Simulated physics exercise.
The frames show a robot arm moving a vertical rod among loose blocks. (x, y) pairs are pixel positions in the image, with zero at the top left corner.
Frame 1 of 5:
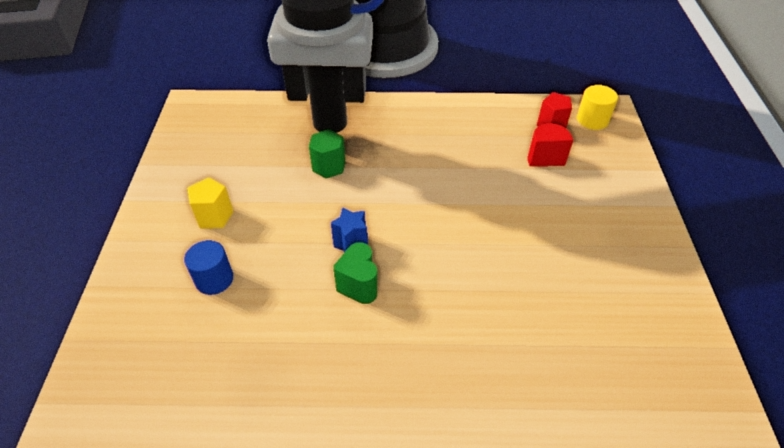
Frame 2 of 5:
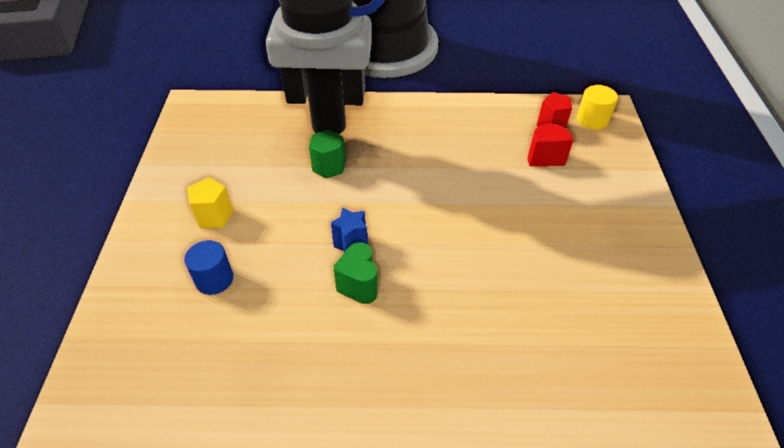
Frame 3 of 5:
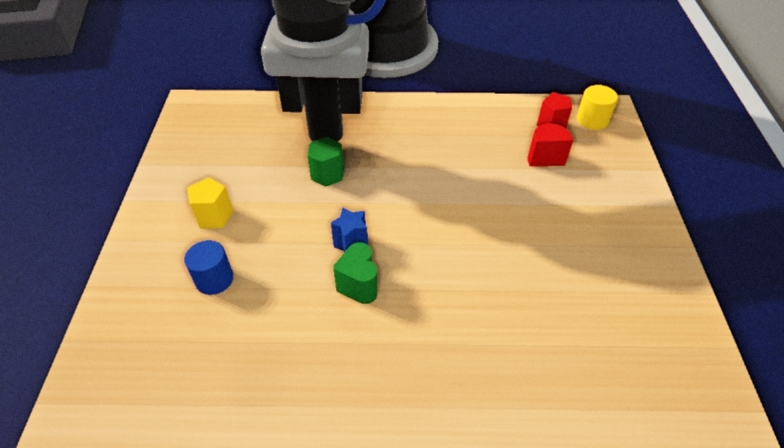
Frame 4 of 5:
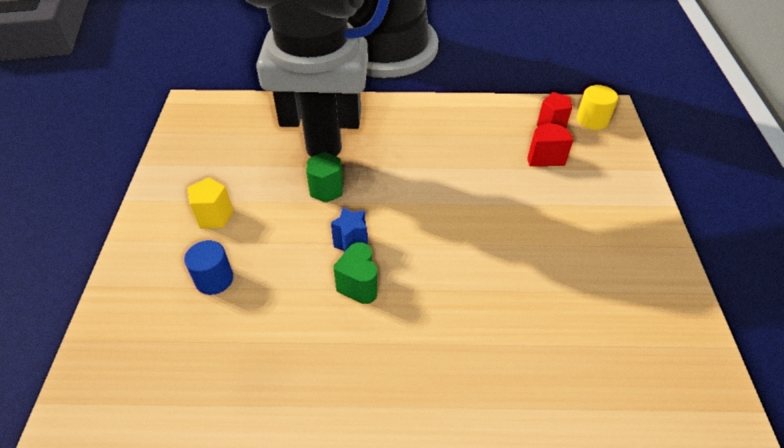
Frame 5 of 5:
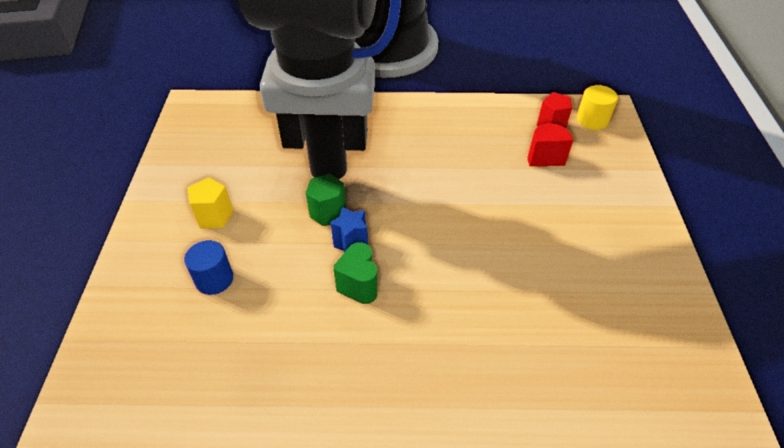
A robot arm with a dark vertical rod works at the far edge of a light wooden board on a blue surface, seen from above by a still camera. A green six-sided block sits below the rod, with a blue star and green heart nearer, yellow and blue blocks left, and red and yellow ones far right. After a brief pause, the rod pushes the six-sided block nearer, up beside the unmoving star.
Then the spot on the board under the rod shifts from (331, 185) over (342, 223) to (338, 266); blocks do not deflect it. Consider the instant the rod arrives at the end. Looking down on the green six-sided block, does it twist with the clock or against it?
From overhead, clockwise.
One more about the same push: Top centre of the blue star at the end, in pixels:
Answer: (367, 254).
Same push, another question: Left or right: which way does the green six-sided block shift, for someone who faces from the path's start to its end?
It is pushed towards the right-hand side.
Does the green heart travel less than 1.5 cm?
I expect not.
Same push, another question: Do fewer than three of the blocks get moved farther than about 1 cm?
In short: No.
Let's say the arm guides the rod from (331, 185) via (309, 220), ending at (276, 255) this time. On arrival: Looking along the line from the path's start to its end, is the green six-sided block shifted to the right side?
No, it doesn't check out.
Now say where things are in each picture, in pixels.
Rod's lower end at (330, 123); green six-sided block at (326, 140); blue star at (350, 220); green heart at (357, 262), in the first frame.
Rod at (329, 126); blocks still, in the second frame.
Rod at (326, 134); green six-sided block at (325, 148), in the third frame.
Rod at (324, 149); green six-sided block at (324, 164), in the fourth frame.
Rod at (329, 170); green six-sided block at (325, 187); blue star at (350, 220); green heart at (357, 262), in the fifth frame.
What follows on the original path. One third of the way, rod at (338, 194); green six-sided block at (322, 211), turned 35° clockwise; blue star at (352, 223).
Two thirds of the way, rod at (341, 222); green six-sided block at (313, 237), turned 70° clockwise; blue star at (358, 235), turned 45° anticlockwise; green heart at (360, 267), turned 20° clockwise.
At the end, rod at (336, 252); green six-sided block at (296, 261), turned 105° clockwise; blue star at (367, 254), turned 75° anticlockwise; green heart at (370, 285), turned 40° clockwise.
